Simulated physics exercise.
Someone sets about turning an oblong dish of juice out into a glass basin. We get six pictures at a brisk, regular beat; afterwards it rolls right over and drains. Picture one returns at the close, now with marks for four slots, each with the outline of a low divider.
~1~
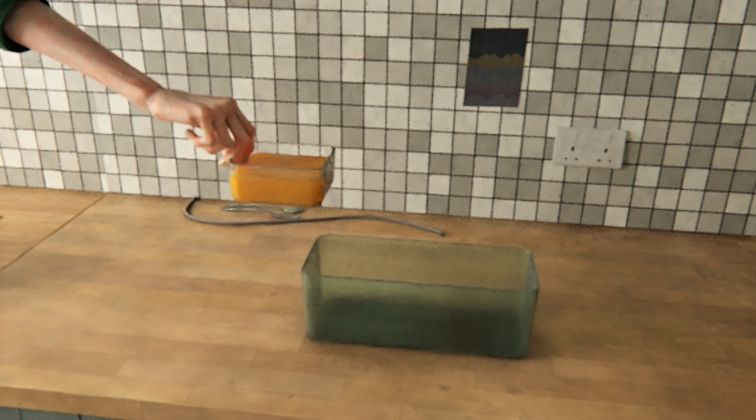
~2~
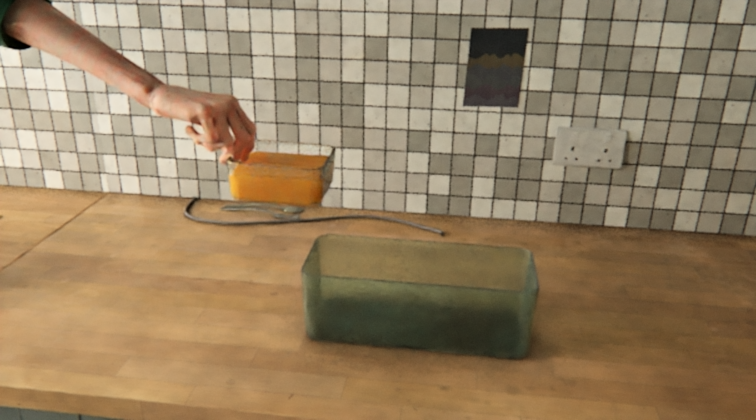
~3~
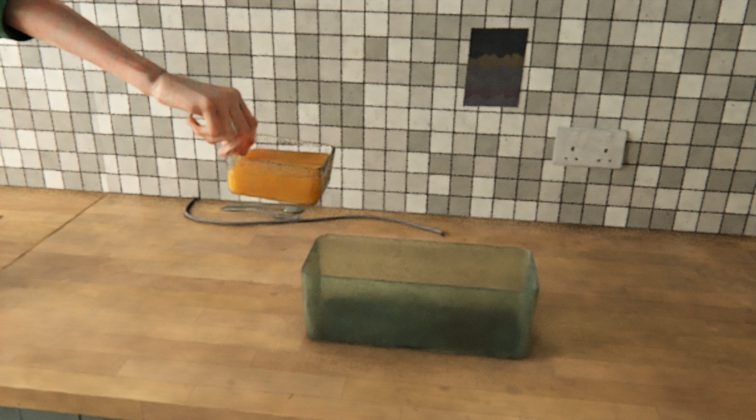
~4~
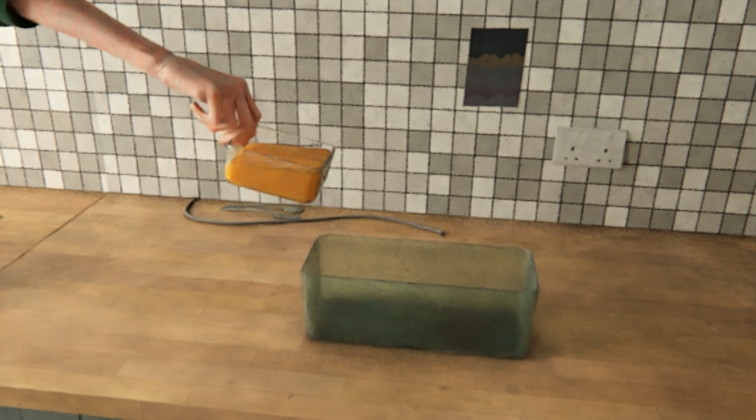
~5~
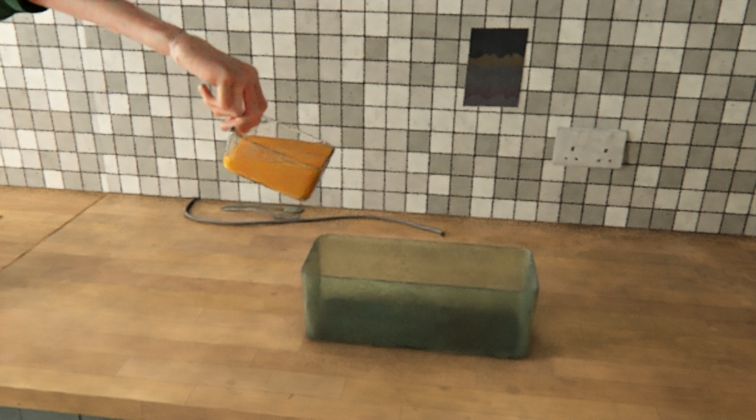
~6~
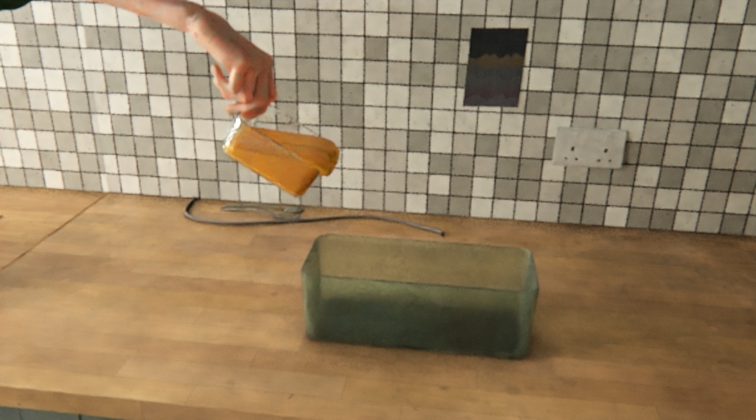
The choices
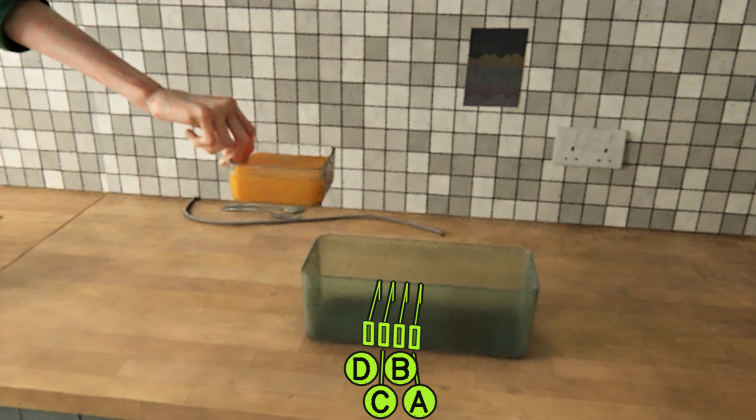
A hand reaching in from the left holds a small clear oblong dish of orange juice level above a wooden counter, behind a larger glass basin. The hand lifts and turns, tilting the dish down to the right, gently and then more steeply, until juice slips over its lower lip.
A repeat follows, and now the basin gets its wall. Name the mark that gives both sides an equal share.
B beats the others.
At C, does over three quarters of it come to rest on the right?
No, it does not.
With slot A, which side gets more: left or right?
More ends on the left.
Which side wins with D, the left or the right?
The right side.
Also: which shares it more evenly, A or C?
That would be C.
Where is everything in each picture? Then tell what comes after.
Upright, lip at (328, 157); basin from (306, 335) to (528, 355); nothing has left yet.
Upright, lip at (328, 157); nothing has left yet.
Tipped about 5°, lip at (328, 157); nothing has left yet.
Tipped about 12°, lip at (328, 157); nothing has left yet.
Tipped about 21°, lip at (328, 157); juice is over the lip, down to (328, 157).
Tipped about 31°, lip at (328, 157); juice is over the lip, down to (331, 168).
On the marked copy, A at (413, 353); B at (398, 352); C at (382, 350); D at (367, 349).
With A, about 79 % ends left of the wall and 17 % right of it; 4 % is lost outside.
With B, about 48 % ends left of the wall and 48 % right of it; 4 % is lost outside.
With C, about 31 % ends left of the wall and 65 % right of it; 4 % is lost outside.
With D, about 15 % ends left of the wall and 80 % right of it; 4 % is lost outside.
